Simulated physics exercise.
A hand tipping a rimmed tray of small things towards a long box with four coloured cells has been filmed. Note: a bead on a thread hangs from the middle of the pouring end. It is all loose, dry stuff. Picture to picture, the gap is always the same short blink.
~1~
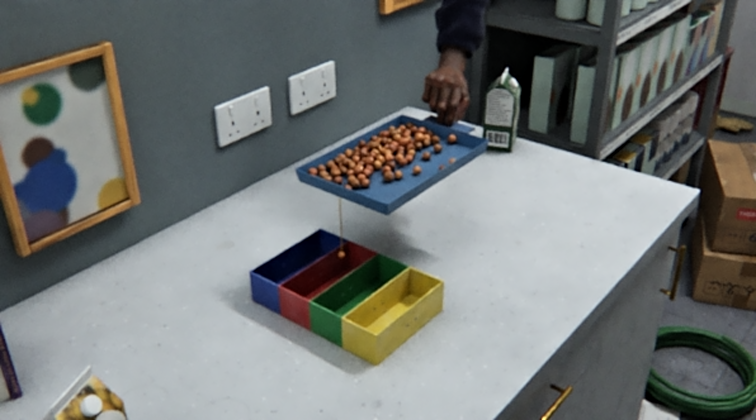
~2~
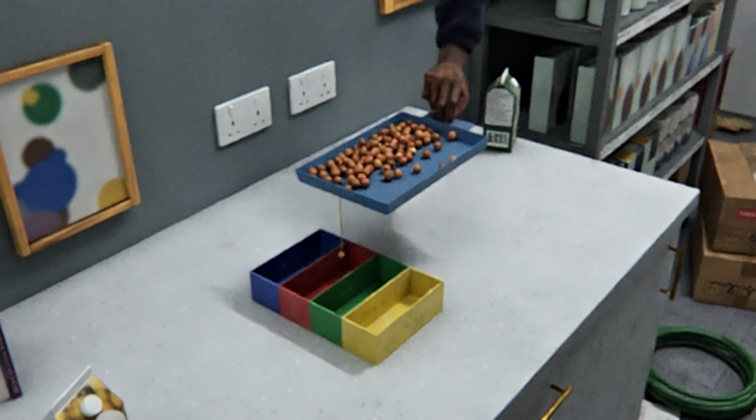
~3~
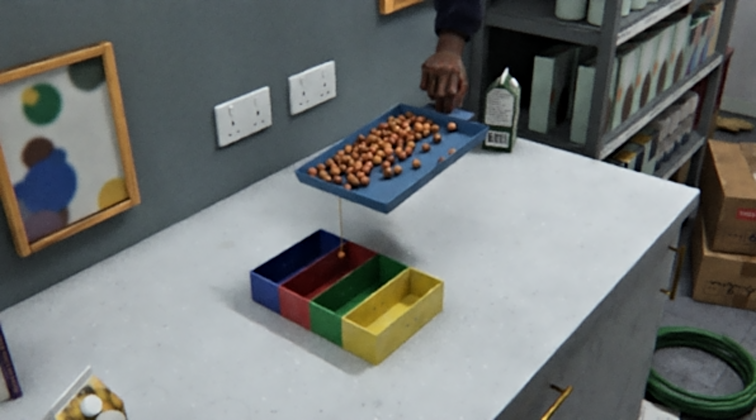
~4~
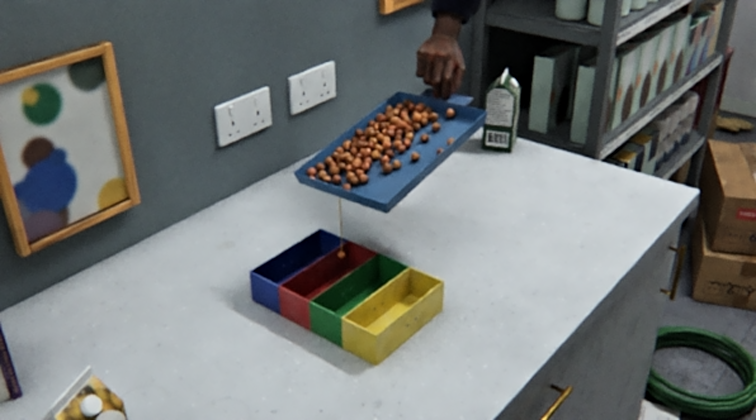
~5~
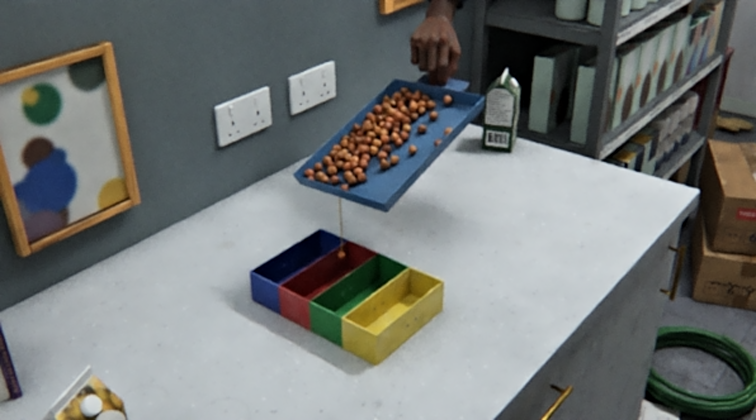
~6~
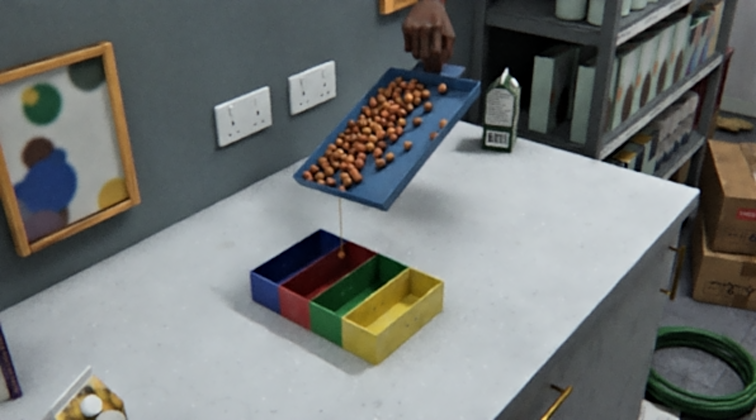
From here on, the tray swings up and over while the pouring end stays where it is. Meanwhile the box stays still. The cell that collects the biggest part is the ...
... Blue one.
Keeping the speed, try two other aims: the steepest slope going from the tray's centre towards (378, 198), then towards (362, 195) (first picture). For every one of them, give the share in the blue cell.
In order: About 0, then 0 percent.
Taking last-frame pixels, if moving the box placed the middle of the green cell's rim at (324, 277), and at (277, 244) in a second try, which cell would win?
The red cell first, yellow second.
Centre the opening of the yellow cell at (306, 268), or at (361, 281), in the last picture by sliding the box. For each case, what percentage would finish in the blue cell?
Around 0 and then 10 per cent.
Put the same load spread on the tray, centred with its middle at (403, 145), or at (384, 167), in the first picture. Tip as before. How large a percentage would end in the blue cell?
First case: Some 40 %; second case: Some 50 %.
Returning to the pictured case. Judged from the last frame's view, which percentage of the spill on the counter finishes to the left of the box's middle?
Share on the left: Near 100 %.
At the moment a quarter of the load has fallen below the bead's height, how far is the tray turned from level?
Somewhere around 100 degrees.
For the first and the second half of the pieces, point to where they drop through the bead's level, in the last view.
For the early half I get (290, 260), and for the late half (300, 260).
Just after the last frame, tray tipped steeply; almost all on the tray; just a few falling or outside the box.
A moment on, tray tipped past a quarter turn; roughly a third on the tray; roughly a quarter in the blue cell; about a tenth in the red cell; about a tenth in the green cell; roughly a quarter falling or outside the box.
Further on, tray tipped past a quarter turn; roughly half in the blue cell; roughly a quarter in the red cell; about a tenth in the green cell; roughly a quarter falling or outside the box.
When it is over, tray tipped past a quarter turn; roughly half in the blue cell; roughly a quarter in the red cell; about a tenth in the green cell; not one in the yellow cell; roughly a quarter outside the box.
